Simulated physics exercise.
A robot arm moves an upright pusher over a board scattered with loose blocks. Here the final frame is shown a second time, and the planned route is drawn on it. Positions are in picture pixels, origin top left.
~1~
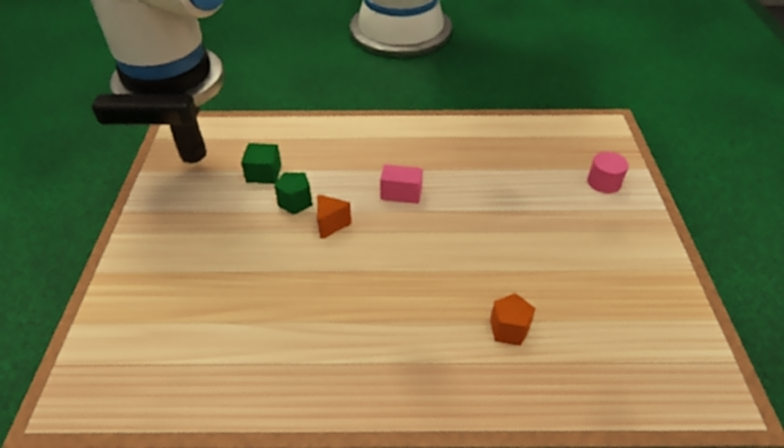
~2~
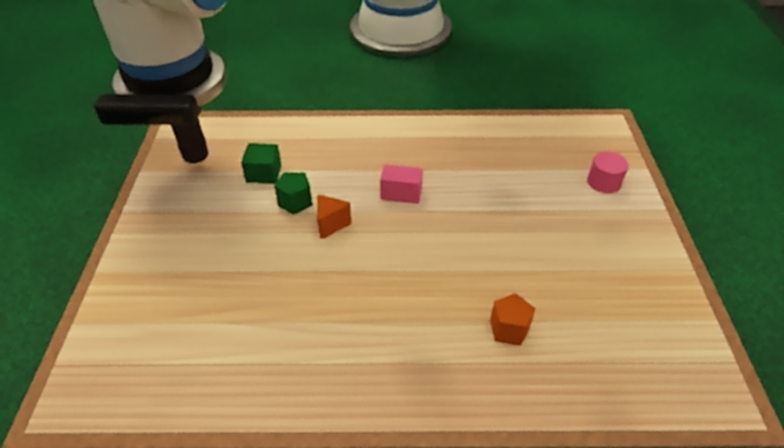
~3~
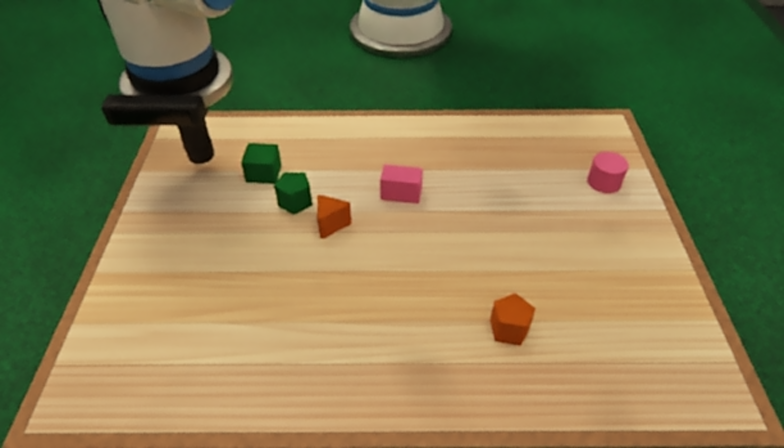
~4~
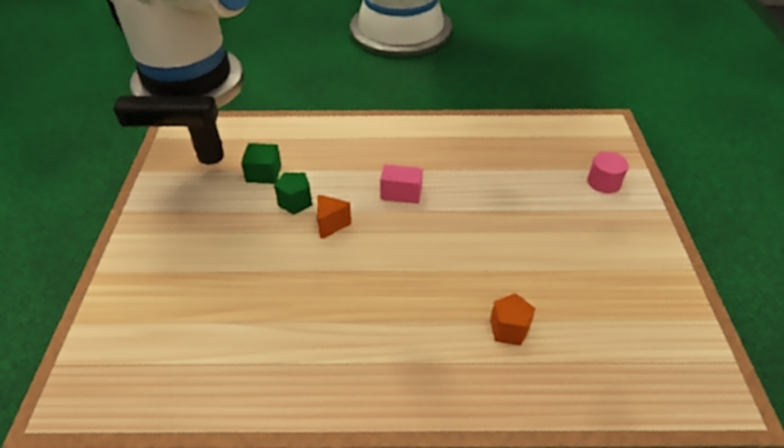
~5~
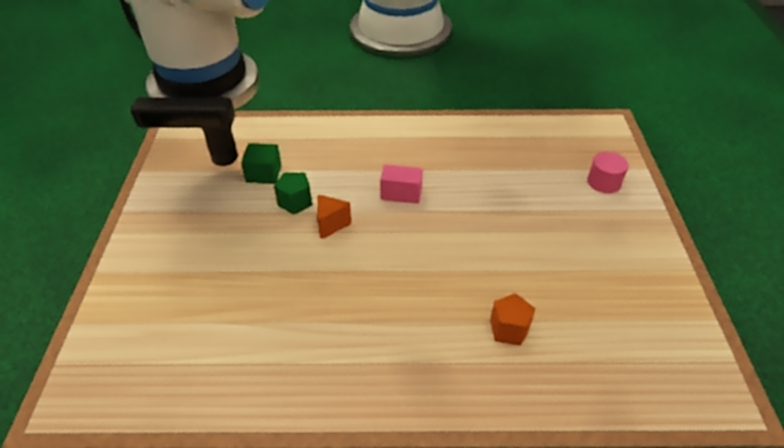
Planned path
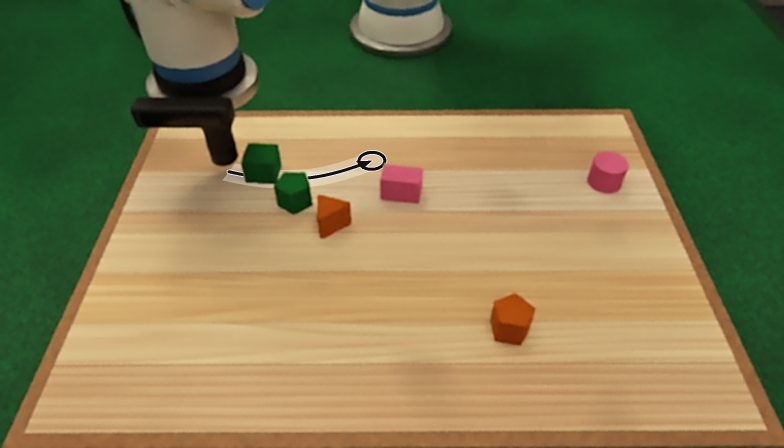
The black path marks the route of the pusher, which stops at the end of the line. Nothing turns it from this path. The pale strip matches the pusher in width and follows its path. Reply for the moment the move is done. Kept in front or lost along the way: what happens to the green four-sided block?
My answer is that the green four-sided block is still ahead.
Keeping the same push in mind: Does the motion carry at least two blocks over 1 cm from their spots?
No, I don't think so.
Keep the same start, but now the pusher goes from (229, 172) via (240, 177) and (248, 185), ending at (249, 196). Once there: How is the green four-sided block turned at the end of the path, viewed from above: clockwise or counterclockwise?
Bird's-eye view: Counterclockwise.
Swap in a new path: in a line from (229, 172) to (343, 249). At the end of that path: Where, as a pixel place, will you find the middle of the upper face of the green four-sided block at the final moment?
My best guess is (277, 156).
The line goes from (229, 172) through (276, 179) and (326, 175) to (372, 161).
What follows on the original path. One third of the way, pusher (274, 166); green four-sided block (302, 153), turned 30° anticlockwise.
Two thirds of the way, pusher (325, 162); green four-sided block (353, 147), turned 35° anticlockwise.
At the end, pusher (371, 148); green four-sided block (400, 137), turned 15° anticlockwise; green five-sided block unmoved.
